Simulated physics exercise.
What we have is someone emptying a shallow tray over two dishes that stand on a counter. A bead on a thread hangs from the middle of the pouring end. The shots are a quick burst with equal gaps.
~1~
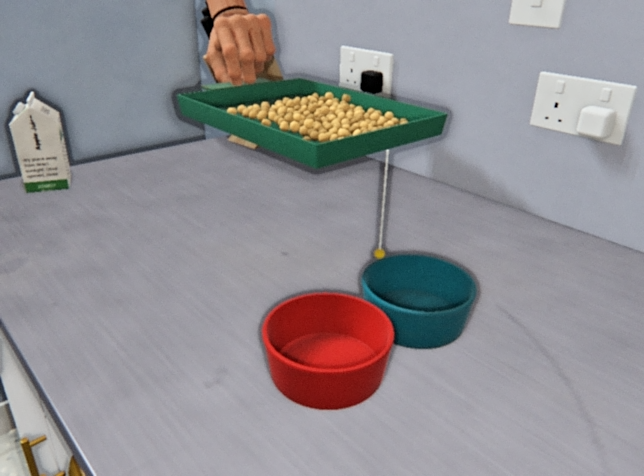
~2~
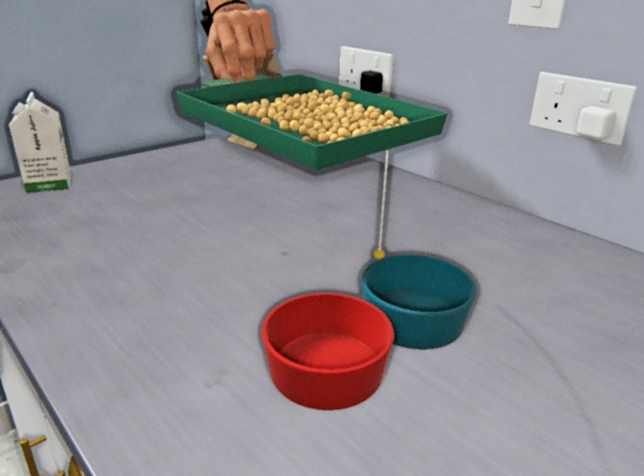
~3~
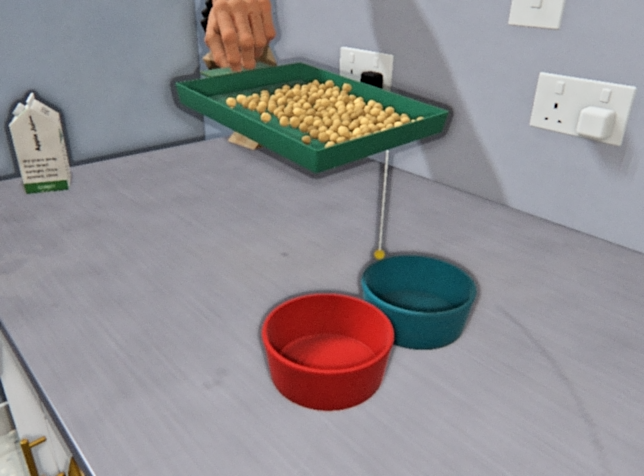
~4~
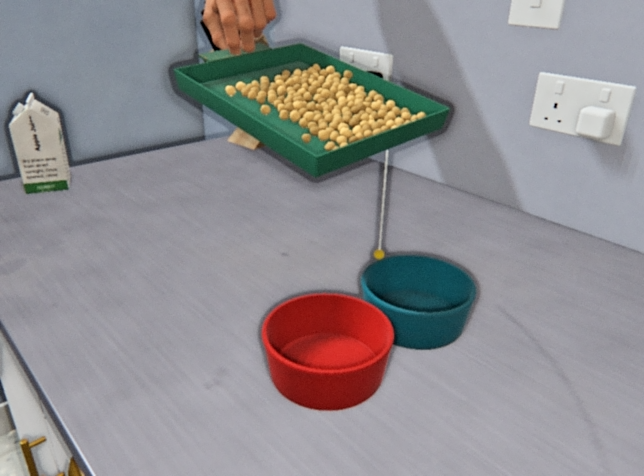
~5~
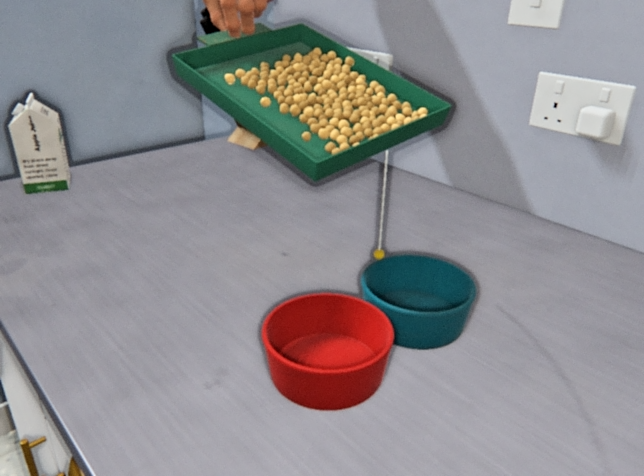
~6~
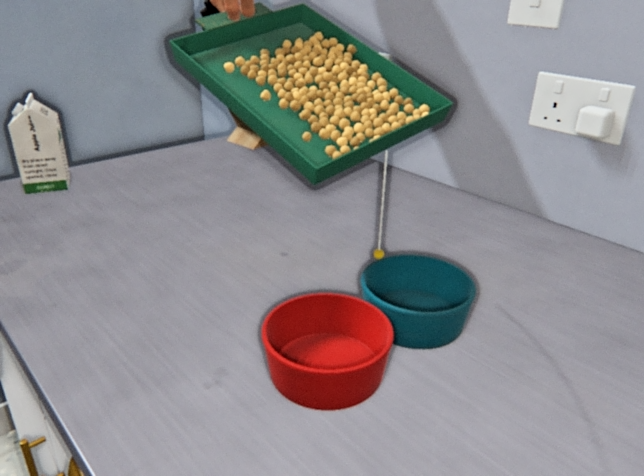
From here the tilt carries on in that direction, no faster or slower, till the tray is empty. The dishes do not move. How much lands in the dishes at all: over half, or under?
In the dishes lies the larger part of it.
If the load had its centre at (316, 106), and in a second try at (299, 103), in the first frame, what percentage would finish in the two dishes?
About 70 and 70 per cent.
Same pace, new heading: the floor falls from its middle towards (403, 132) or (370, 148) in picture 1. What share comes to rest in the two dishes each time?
The first gives 30 %, the second 80 %.
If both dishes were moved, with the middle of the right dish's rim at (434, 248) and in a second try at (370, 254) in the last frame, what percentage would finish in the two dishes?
The first gives 70 %, the second 50 %.
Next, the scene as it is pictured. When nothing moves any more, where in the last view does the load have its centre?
Close to (340, 349).
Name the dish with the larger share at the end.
More ends in the left one.
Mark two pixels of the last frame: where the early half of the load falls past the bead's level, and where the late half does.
Early half (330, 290), late half (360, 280).
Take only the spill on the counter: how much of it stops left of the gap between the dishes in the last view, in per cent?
Close to 80 per cent.
Soon after the last picture, tray tipped steeply; nearly all on the tray; a stray few in the air.
A little later, tray tipped past a quarter turn; nearly all on the tray; a stray few in the left dish; a stray few in the air.
Later still, tray tipped past a quarter turn; about half in the left dish; about a quarter in the right dish; about a quarter outside both.
At rest, tray tipped past a quarter turn; about half in the left dish; about a quarter in the right dish; about a quarter outside both.
